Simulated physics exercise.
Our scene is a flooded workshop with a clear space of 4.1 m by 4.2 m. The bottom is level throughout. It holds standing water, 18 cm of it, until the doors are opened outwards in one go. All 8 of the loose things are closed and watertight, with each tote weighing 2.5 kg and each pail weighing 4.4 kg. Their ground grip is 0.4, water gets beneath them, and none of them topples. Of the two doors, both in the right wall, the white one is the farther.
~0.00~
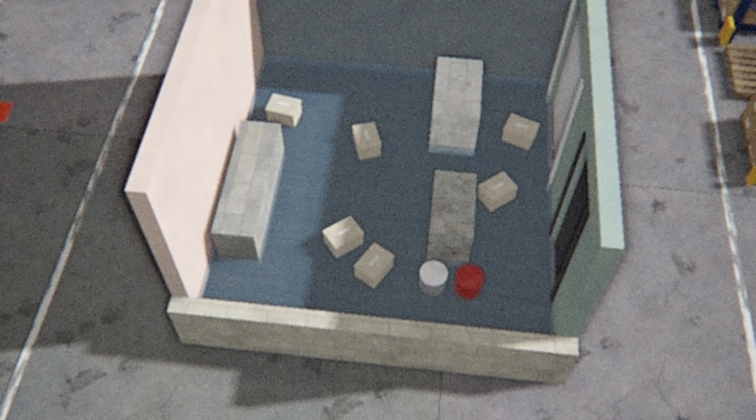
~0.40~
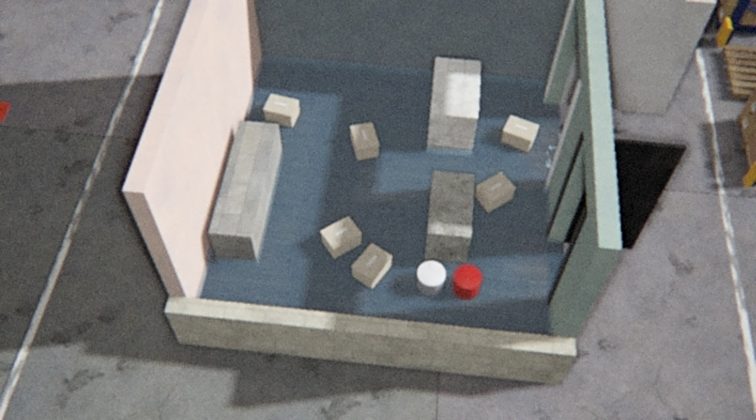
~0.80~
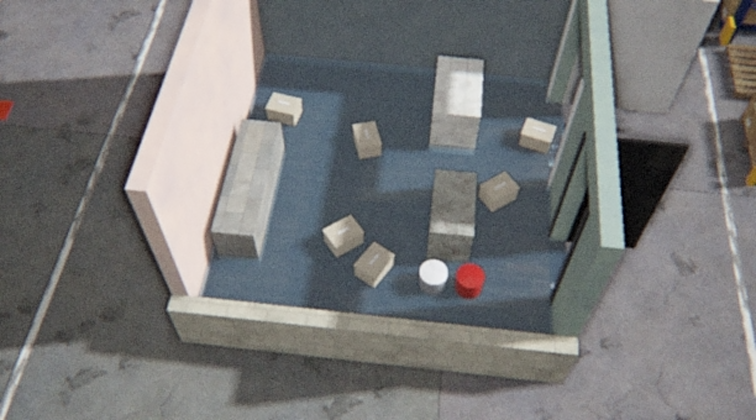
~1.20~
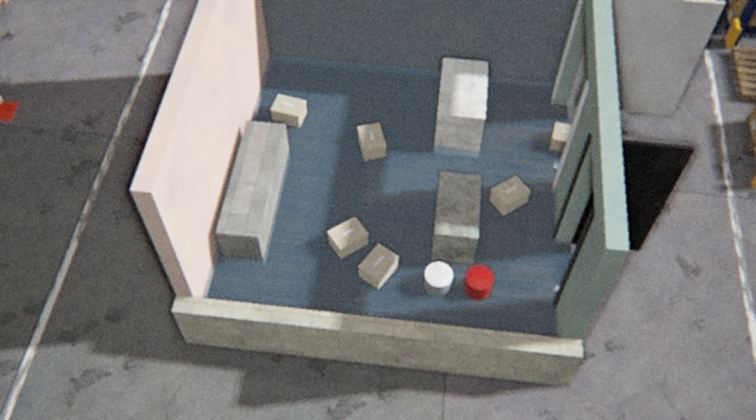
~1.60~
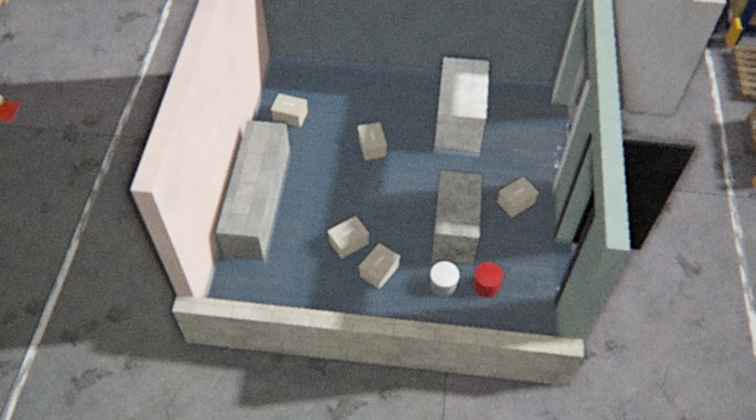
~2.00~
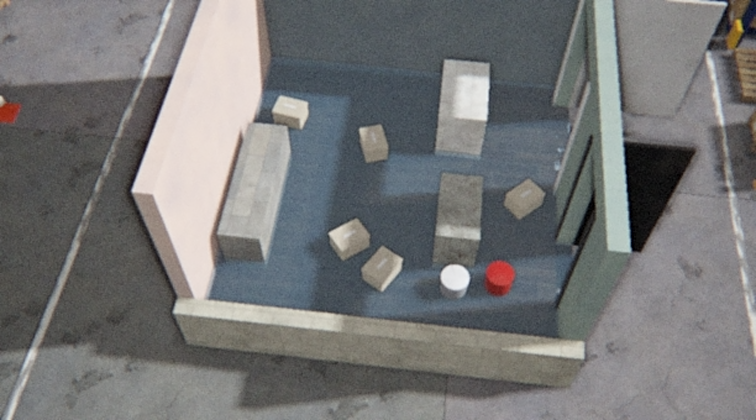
A pale box drifts right out of view, then the white and red pails drift right.
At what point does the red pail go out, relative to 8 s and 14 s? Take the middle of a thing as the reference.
The red pail goes out before 8 s.
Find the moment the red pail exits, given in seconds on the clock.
Somewhere near 4.0 s.
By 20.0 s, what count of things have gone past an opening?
7.
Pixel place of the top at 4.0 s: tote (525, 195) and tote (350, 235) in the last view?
Estimated pixels: (546, 177) and (374, 241).
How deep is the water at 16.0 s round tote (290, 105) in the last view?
Roughly 7 cm.
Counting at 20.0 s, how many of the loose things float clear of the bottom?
I'd say 1 of them.
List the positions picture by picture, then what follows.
In the first frame, the red pail at (470, 277) floats; about 2770 L in view; 0 of 8 have shifted.
In the second frame, the red pail at (468, 277), afloat; about 2730 L in view; 0 of 8 have shifted.
In the third frame, the red pail at (471, 276) floats; 18 cm deep round most things; 1 of 8 have shifted.
In the fourth frame, the red pail at (480, 278) floats, 7 cm from its start; 18 cm deep round most things; 3 of 8 have shifted.
In the fifth frame, the red pail at (489, 275) floats, 17 cm from its start; 17 cm deep round most things; 4 of 8 have shifted.
In the sixth frame, the red pail at (501, 273) floats, 31 cm from its start; 16 cm deep round most things; 4 of 8 have shifted.
After 4.0 s the red pail has gone out (at 3.9 s); 2 of 8 are out; 6 afloat.
After 9.0 s the red pail has gone out (at 3.9 s); 6 of 8 are out; 2 afloat.
After 16.0 s the red pail has gone out (at 3.9 s); 7 of 8 are out; 1 afloat.
After 20.0 s the red pail has gone out (at 3.9 s); 7 of 8 are out; 1 afloat.
